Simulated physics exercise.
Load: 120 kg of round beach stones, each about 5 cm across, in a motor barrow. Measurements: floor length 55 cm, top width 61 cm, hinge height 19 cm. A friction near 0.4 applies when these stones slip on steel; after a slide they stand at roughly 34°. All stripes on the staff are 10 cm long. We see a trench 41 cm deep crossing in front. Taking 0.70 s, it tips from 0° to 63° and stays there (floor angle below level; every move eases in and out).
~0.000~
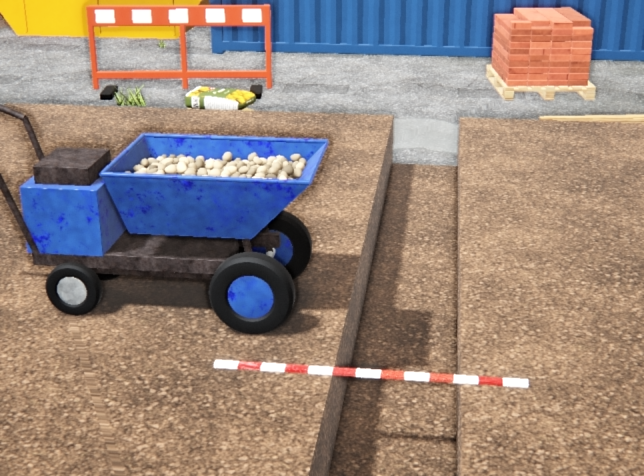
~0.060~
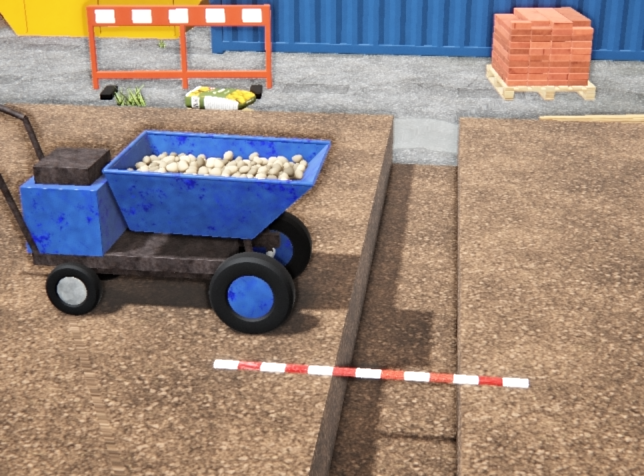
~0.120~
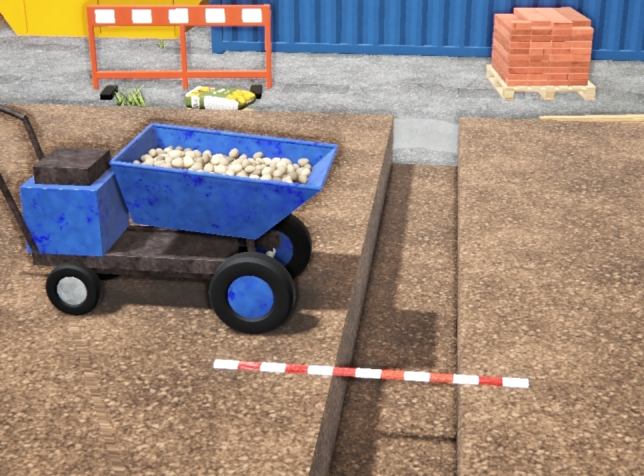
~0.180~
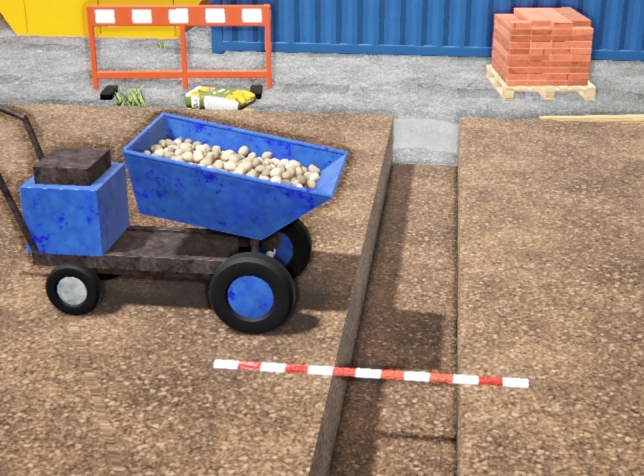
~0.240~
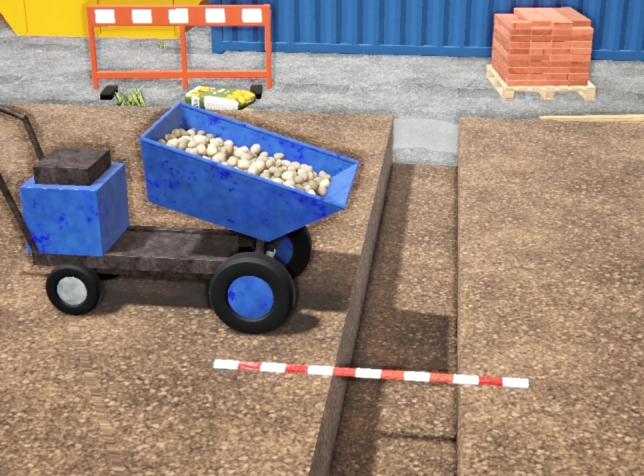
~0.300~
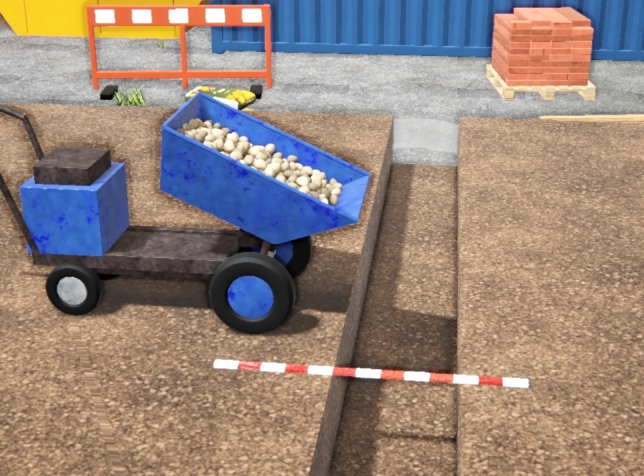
In the video, a blue motor barrow loaded with pale stones stands left of a trench with a red-and-white staff across it, and its skip gradually tilts forward, the rear rising while the front lip lowers toward the right.
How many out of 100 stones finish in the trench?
About 75 of them.
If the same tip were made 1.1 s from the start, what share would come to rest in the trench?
Then roughly 85 percent.
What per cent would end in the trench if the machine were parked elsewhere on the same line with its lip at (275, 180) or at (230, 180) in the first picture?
First spot about 100, second spot about 100 per cent.
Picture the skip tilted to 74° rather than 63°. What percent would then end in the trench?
Roughly 90 per cent would end in the trench.
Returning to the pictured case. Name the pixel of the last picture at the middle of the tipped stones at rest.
Roughly at (435, 377).
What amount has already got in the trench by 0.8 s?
Roughly 20% by that time.
After 0.5 s the floor is at 53°; 100 % in the skip; the foremost stones are at (371, 252).
After 0.8 s the floor is at 63°; 80 % in the skip, 20 % in the trench; the foremost stones are at (455, 337).
After 1.1 s the floor is at 63°; 26 % in the skip, 49 % in the trench, 24 % past the trench; the foremost stones are at (588, 324).
After 3.1 s the floor is at 63°; 0 % in the skip, 75 % in the trench, 25 % past the trench; the foremost stones are past the picture's edge.
